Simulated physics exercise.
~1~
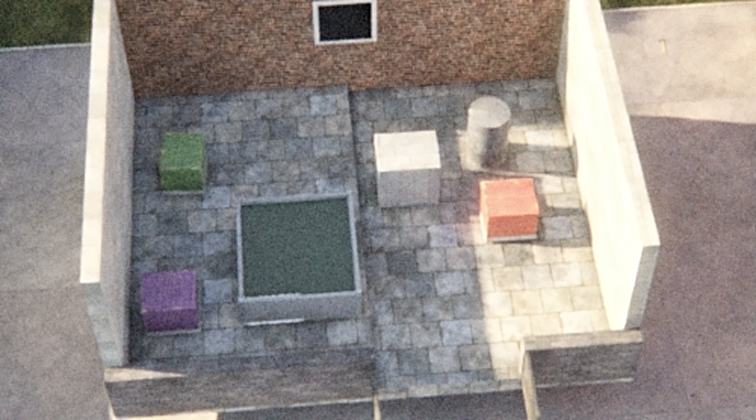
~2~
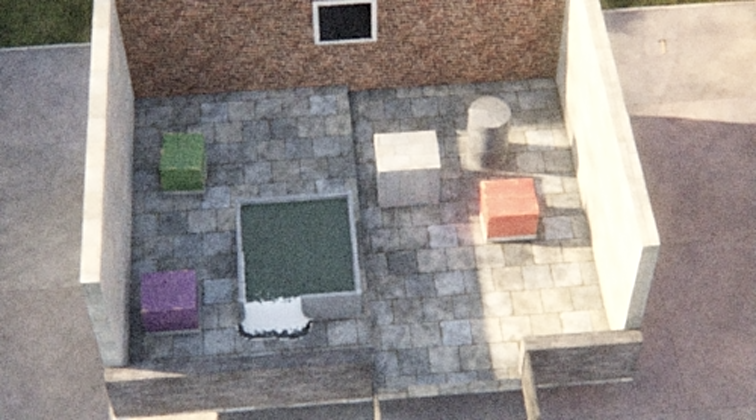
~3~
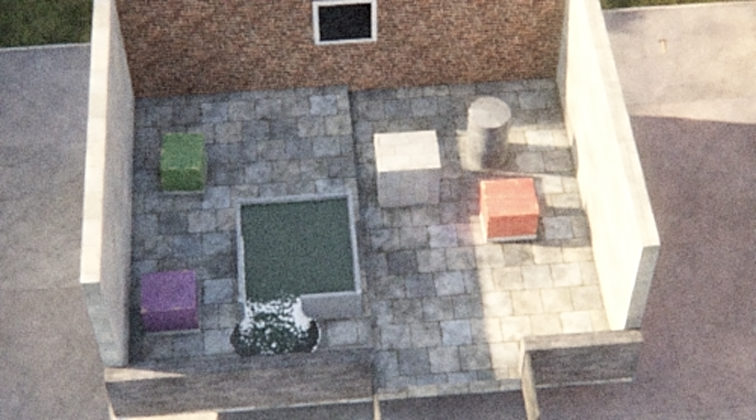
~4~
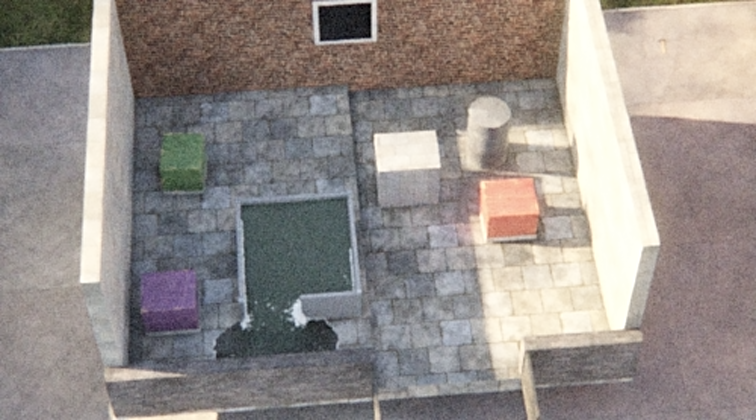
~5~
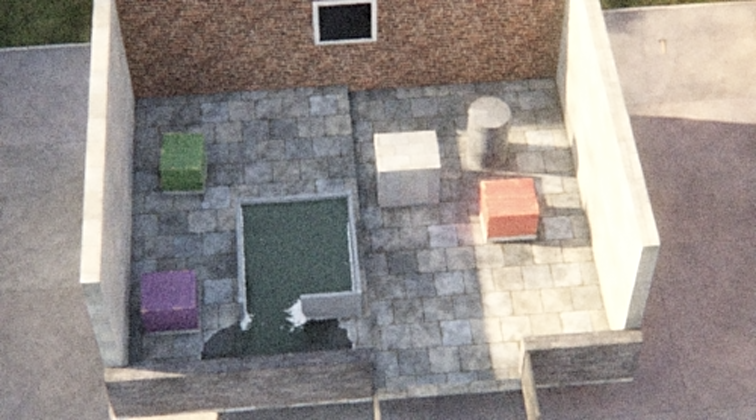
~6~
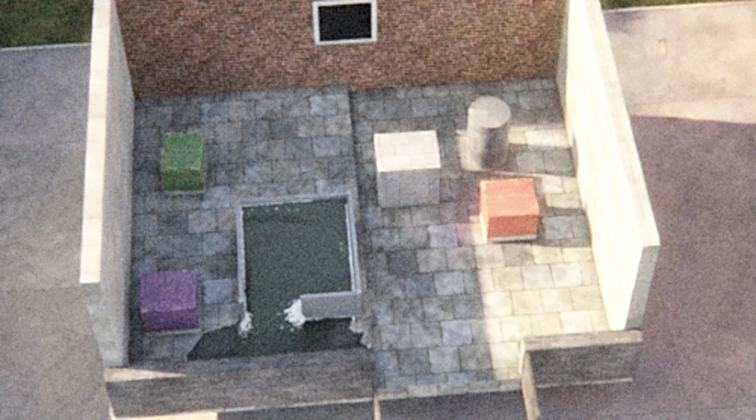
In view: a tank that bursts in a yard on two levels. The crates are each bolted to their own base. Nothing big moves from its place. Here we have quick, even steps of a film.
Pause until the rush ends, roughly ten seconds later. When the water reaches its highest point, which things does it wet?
One by one: The purple crate is going to get water on it, the green crate is going to get water on it, the red crate is going to stay free of water.
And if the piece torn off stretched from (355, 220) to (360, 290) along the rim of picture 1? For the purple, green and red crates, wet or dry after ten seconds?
Purple crate is not reached; green crate is not reached; red crate is reached.
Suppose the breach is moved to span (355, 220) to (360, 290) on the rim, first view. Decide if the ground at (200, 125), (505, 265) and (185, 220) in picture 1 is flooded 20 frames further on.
Those three come out moisture-free, soaked and moisture-free, one after another.
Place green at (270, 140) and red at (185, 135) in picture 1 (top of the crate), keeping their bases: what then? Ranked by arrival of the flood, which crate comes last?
The green-painted one.
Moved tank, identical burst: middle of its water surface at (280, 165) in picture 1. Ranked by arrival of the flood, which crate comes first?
The purple-painted one.
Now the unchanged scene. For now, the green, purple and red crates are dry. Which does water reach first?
That's the one in purple.
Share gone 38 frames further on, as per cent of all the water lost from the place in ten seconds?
Log: Around 55 %, estimated.
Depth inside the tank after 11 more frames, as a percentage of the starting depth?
I'd put it close to 56 in a hundred.
A moment on, water covers 10 % of the floor; the purple crate water round its plinth, the green crate not reached, the red crate not reached.
Next, water covers 20 % of the floor; the purple crate water round its plinth, the green crate not reached, the red crate not reached.
Then, water covers 40 % of the floor; the purple crate water round its plinth, the green crate water round its plinth, the red crate water round its plinth.
Later, water covers 60 % of the floor; the purple crate water round its plinth, the green crate water round its plinth, the red crate water round its plinth.
In the end, water covers 90 % of the floor; the purple crate was topped, the green crate was topped, the red crate stayed above the water.
